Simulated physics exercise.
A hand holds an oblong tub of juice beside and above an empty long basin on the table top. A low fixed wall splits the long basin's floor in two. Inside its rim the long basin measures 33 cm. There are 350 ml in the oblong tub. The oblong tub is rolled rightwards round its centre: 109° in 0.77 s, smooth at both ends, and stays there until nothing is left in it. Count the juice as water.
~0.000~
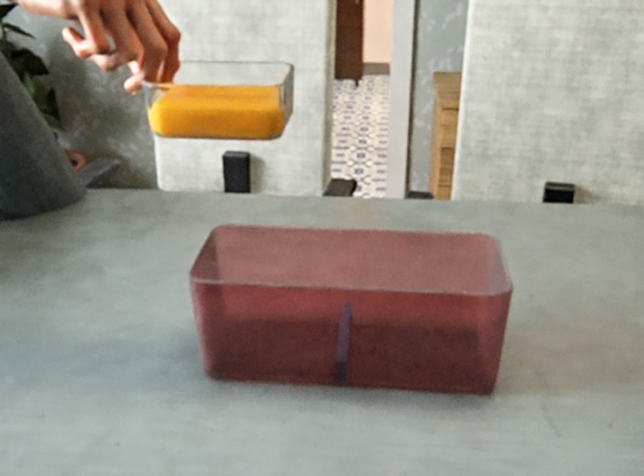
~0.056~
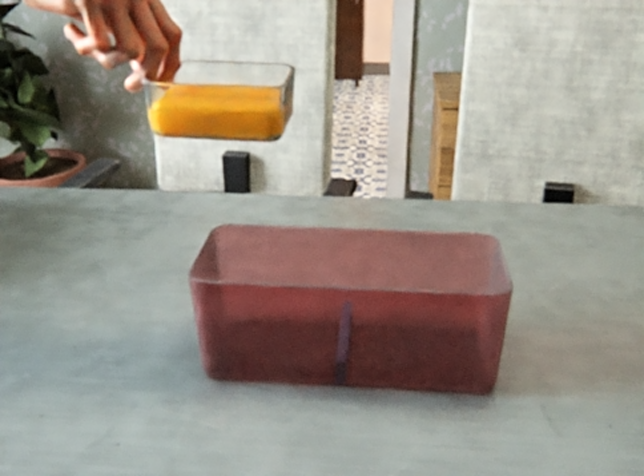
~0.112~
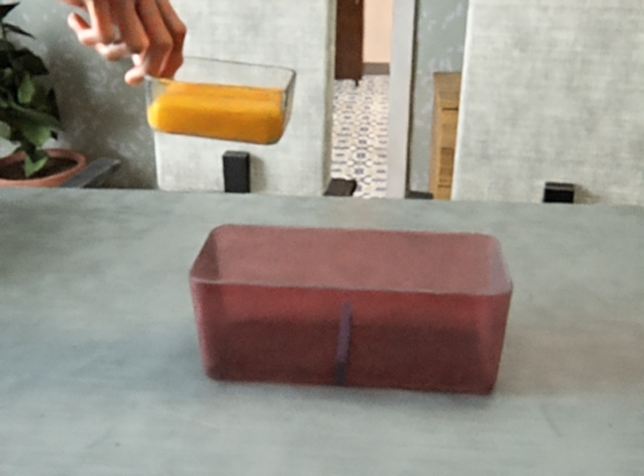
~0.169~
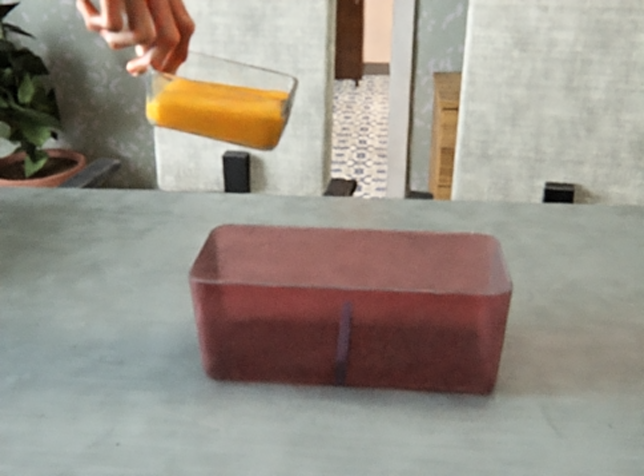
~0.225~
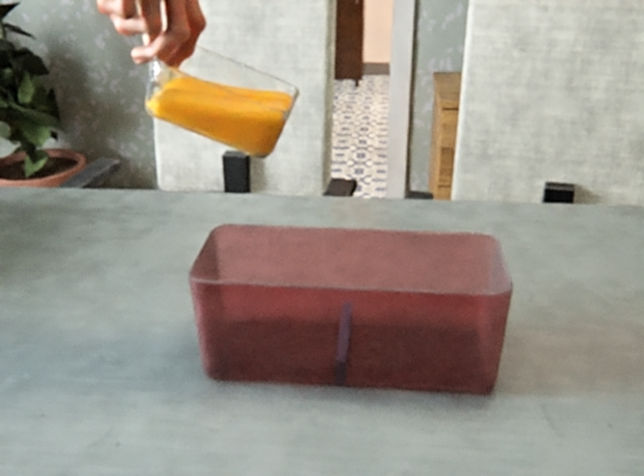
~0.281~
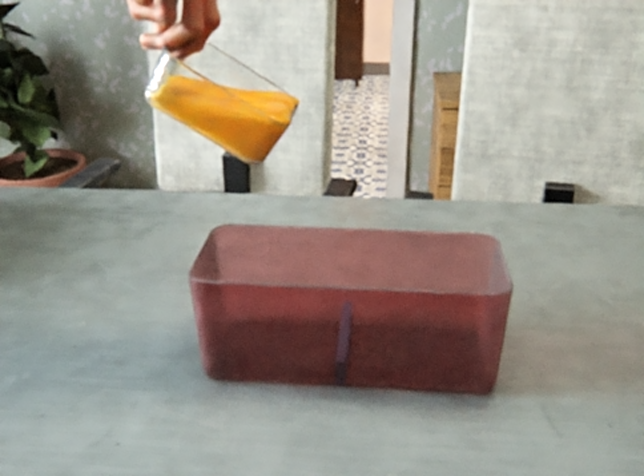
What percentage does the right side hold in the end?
The far part has some 52 per cent.
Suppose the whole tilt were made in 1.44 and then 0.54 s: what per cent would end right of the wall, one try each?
First 55, then 45 per cent.
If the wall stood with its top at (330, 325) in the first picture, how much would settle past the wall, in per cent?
In that case some 65 per cent.
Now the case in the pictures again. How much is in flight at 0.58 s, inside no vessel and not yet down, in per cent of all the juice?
Near 46 in a hundred.
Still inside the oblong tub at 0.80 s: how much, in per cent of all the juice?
About 2 per cent.
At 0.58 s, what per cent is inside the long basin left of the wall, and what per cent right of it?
Some 12 per cent left and 28 right.
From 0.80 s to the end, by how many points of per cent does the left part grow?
Near 7 in a hundred.
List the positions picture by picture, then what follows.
It leans 0°; its right rim is at (289, 76); the juice meets the walls at (163, 94) and (287, 96); the long basin's rim runs from (202, 252) to (505, 263); the wall's top is at (345, 329), in the first frame.
It leans 1°; its right rim is at (290, 78); the juice meets the walls at (163, 93) and (288, 97), in the second frame.
It leans 6°; its right rim is at (291, 83); the juice meets the walls at (163, 92) and (288, 99), in the third frame.
It leans 13°; its right rim is at (293, 92); the juice meets the walls at (163, 89) and (289, 100), in the fourth frame.
It leans 21°; its right rim is at (294, 103); the juice meets the walls at (162, 88) and (291, 102), in the fifth frame.
It leans 32°; its right rim is at (292, 115); the juice meets the walls at (162, 84) and (291, 104); 1 per cent is over the edge, in the sixth frame.
By 0.58 s the tilt is 93° and 14 per cent is still to pour, 12 is left of the wall and 29 right of it.
By 0.80 s the tilt is 109° and 2 per cent is still to pour, 39 is left of the wall and 52 right of it.
By 1.02 s the tilt is 109° and 0 per cent is still to pour, 47 is left of the wall and 52 right of it.
By 1.27 s the tilt is 109° and 0 per cent is still to pour, 46 is left of the wall and 52 right of it.
At rest 46 per cent lies left of the wall, 52 right of it and 1 outside.
